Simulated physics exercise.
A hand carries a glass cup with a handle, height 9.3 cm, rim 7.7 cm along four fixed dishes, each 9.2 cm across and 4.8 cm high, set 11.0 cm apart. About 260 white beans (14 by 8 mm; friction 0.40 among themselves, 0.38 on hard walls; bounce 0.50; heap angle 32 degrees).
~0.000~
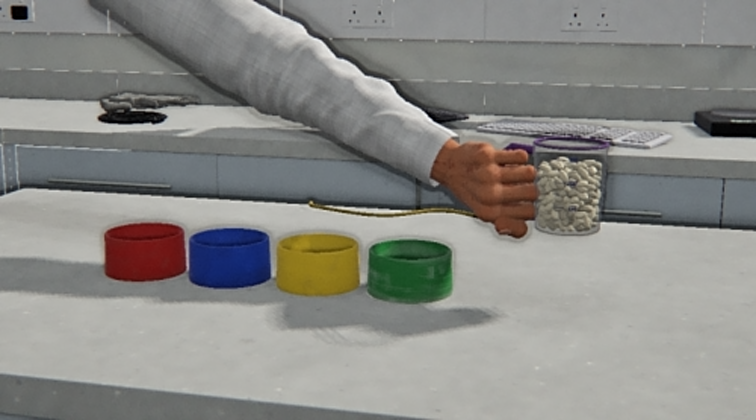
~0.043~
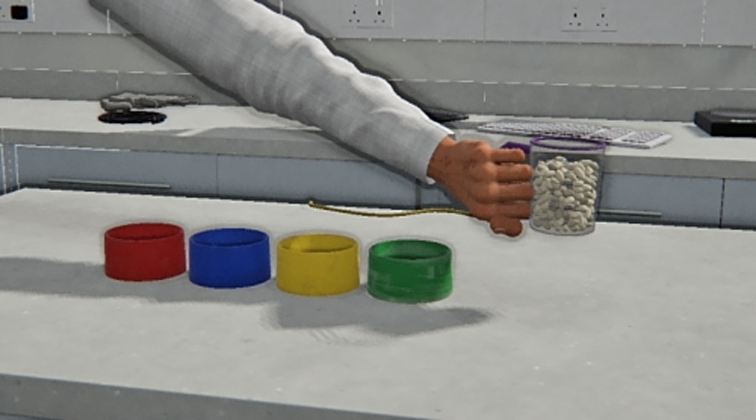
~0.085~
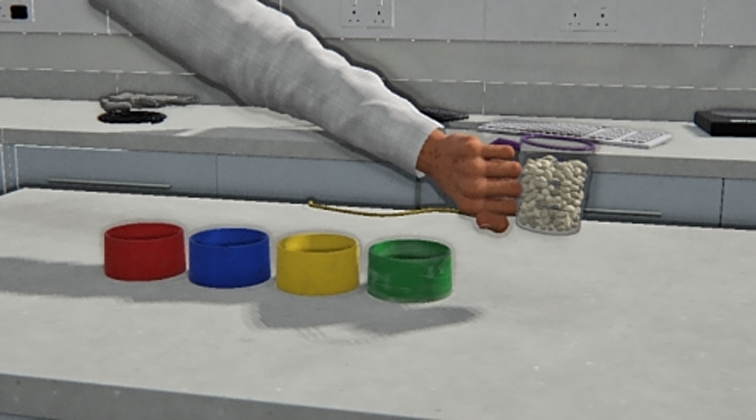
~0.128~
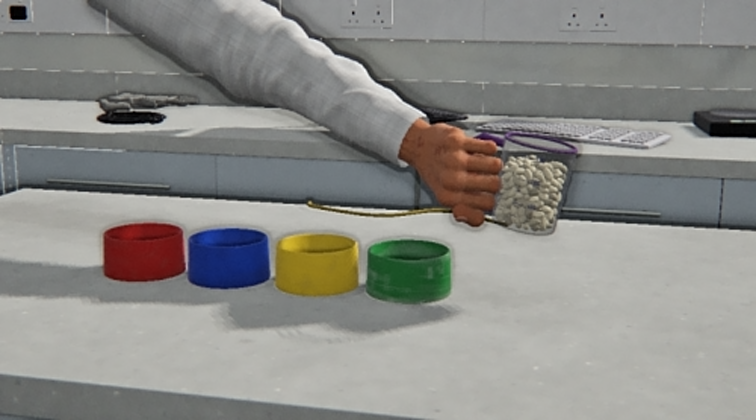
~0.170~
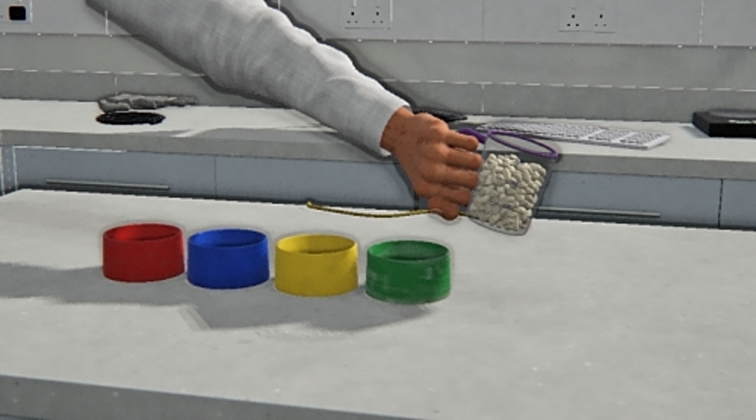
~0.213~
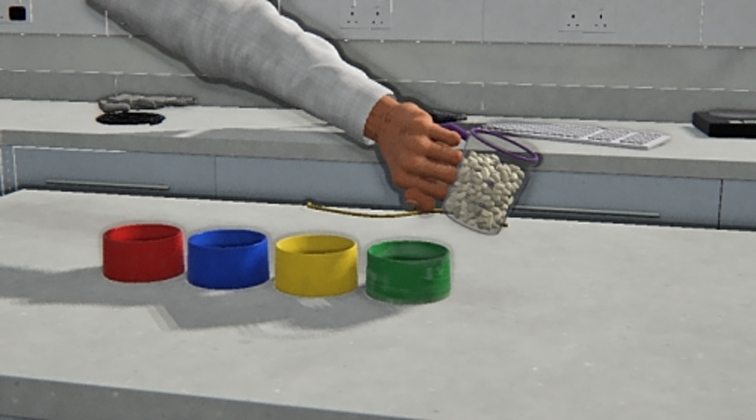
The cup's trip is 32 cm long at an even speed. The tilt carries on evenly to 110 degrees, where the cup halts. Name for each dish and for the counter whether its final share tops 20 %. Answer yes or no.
Red: No, blue: No, green: No, yellow: Yes, counter: No.
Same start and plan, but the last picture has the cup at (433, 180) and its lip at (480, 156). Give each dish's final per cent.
Red 0; blue 0; green 0; yellow 100.
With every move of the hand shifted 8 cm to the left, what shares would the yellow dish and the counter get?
Then: Yellow 10, counter 60.
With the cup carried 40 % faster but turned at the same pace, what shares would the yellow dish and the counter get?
Yellow 100, counter 0.
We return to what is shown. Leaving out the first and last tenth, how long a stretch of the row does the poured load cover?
Roughly 5 cm.
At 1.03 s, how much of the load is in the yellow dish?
Some 40 per cent.
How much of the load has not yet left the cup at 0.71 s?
Some 100 per cent of the load.
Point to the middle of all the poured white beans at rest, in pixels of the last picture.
Around (323, 263).
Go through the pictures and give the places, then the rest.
Cup at (569, 186), tilt 0 degrees, lip at (608, 145), moved 0.0 cm; middle of the pieces at (571, 195); green dish at (410, 250); yellow dish at (318, 244); blue dish at (229, 238); red dish at (145, 232), in the first frame.
Cup at (565, 186), tilt 1 degrees, lip at (604, 145), moved 0.4 cm; middle of the pieces at (567, 195), in the second frame.
Cup at (553, 185), tilt 4 degrees, lip at (594, 147), moved 1.7 cm; middle of the pieces at (554, 194), in the third frame.
Cup at (532, 184), tilt 10 degrees, lip at (576, 150), moved 3.9 cm; middle of the pieces at (532, 194), in the fourth frame.
Cup at (509, 184), tilt 16 degrees, lip at (556, 155), moved 6.2 cm; middle of the pieces at (509, 193), in the fifth frame.
Cup at (487, 183), tilt 22 degrees, lip at (537, 159), moved 8.7 cm; middle of the pieces at (486, 192); green dish at (409, 251); yellow dish at (316, 245); blue dish at (228, 239); red dish at (143, 233). Its pace works out near 145 degrees a second; the hand travels 57 cm a second, in the sixth frame.
After 0.51 s, tilt 65 degrees; cup holds 100 %.
After 0.71 s, tilt 94 degrees; cup holds 100 %.
After 1.03 s, tilt 110 degrees; cup holds 55 %, yellow 40 %.
In the end, at 2.4 s, red 0 %, blue 0 %, green 0 %, yellow 95 %, counter 5 %.
